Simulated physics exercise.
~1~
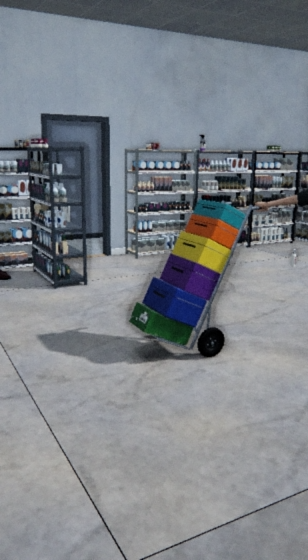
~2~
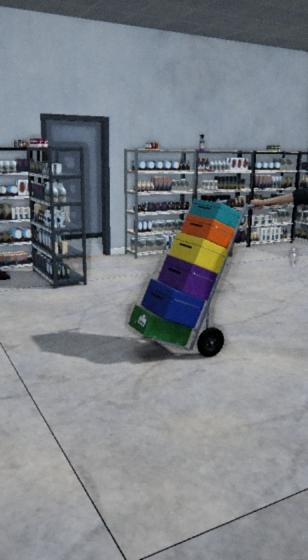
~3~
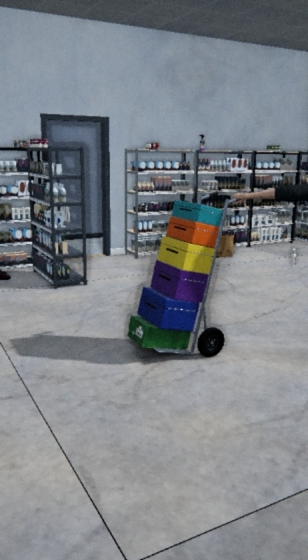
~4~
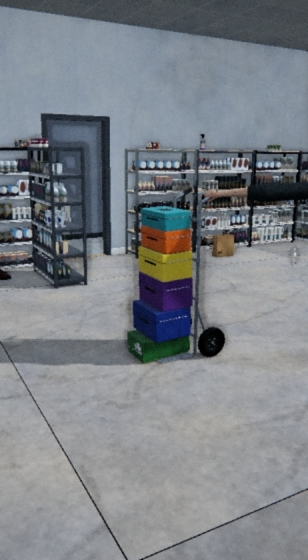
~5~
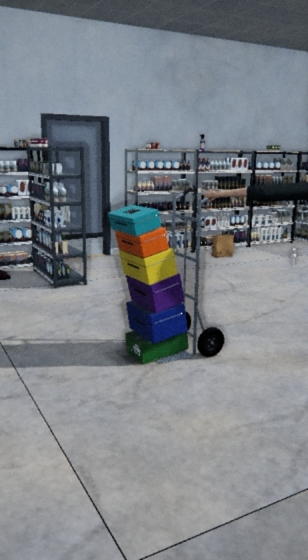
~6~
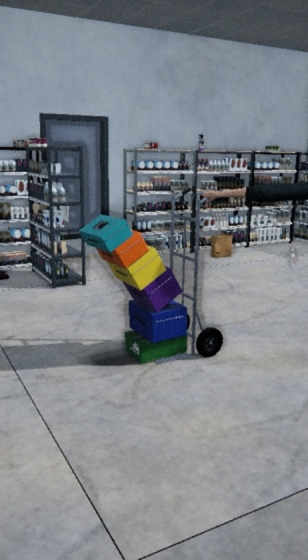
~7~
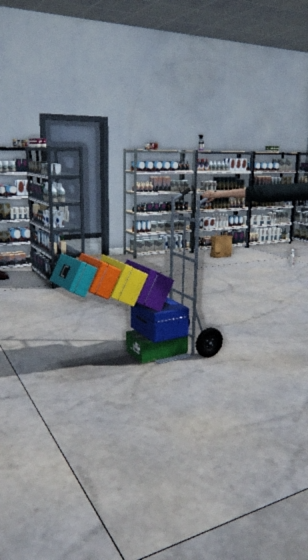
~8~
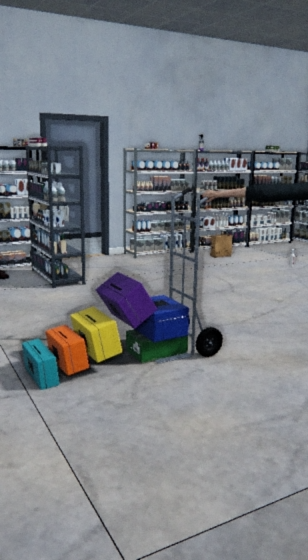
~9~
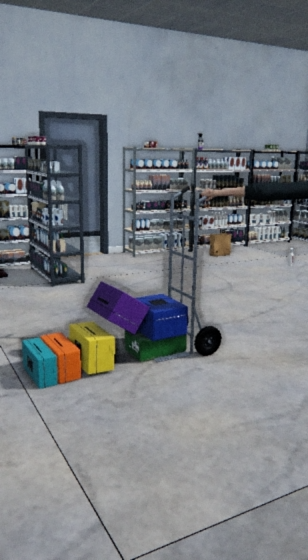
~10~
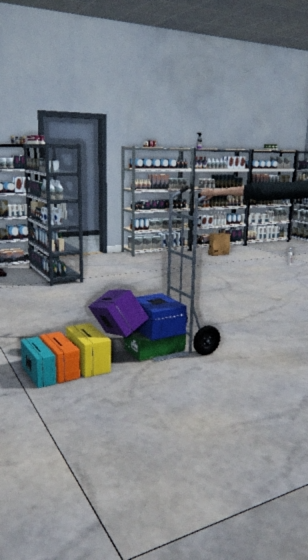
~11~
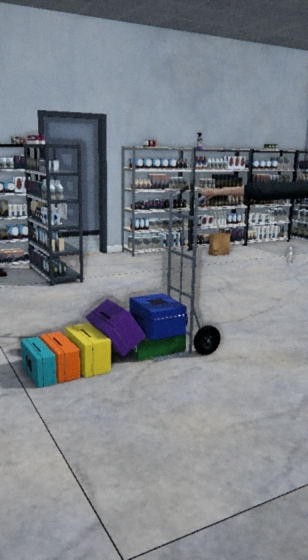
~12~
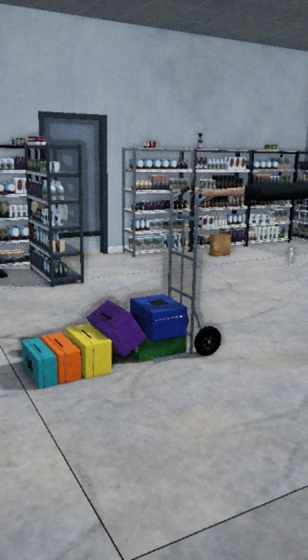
A dark arm at the right swung a tilted hand truck upright, and its stack of colorful boxes toppled left. The turquoise, orange, yellow and purple ones ended up off the stack, the purple leaning, while the blue and green stayed on the truck.
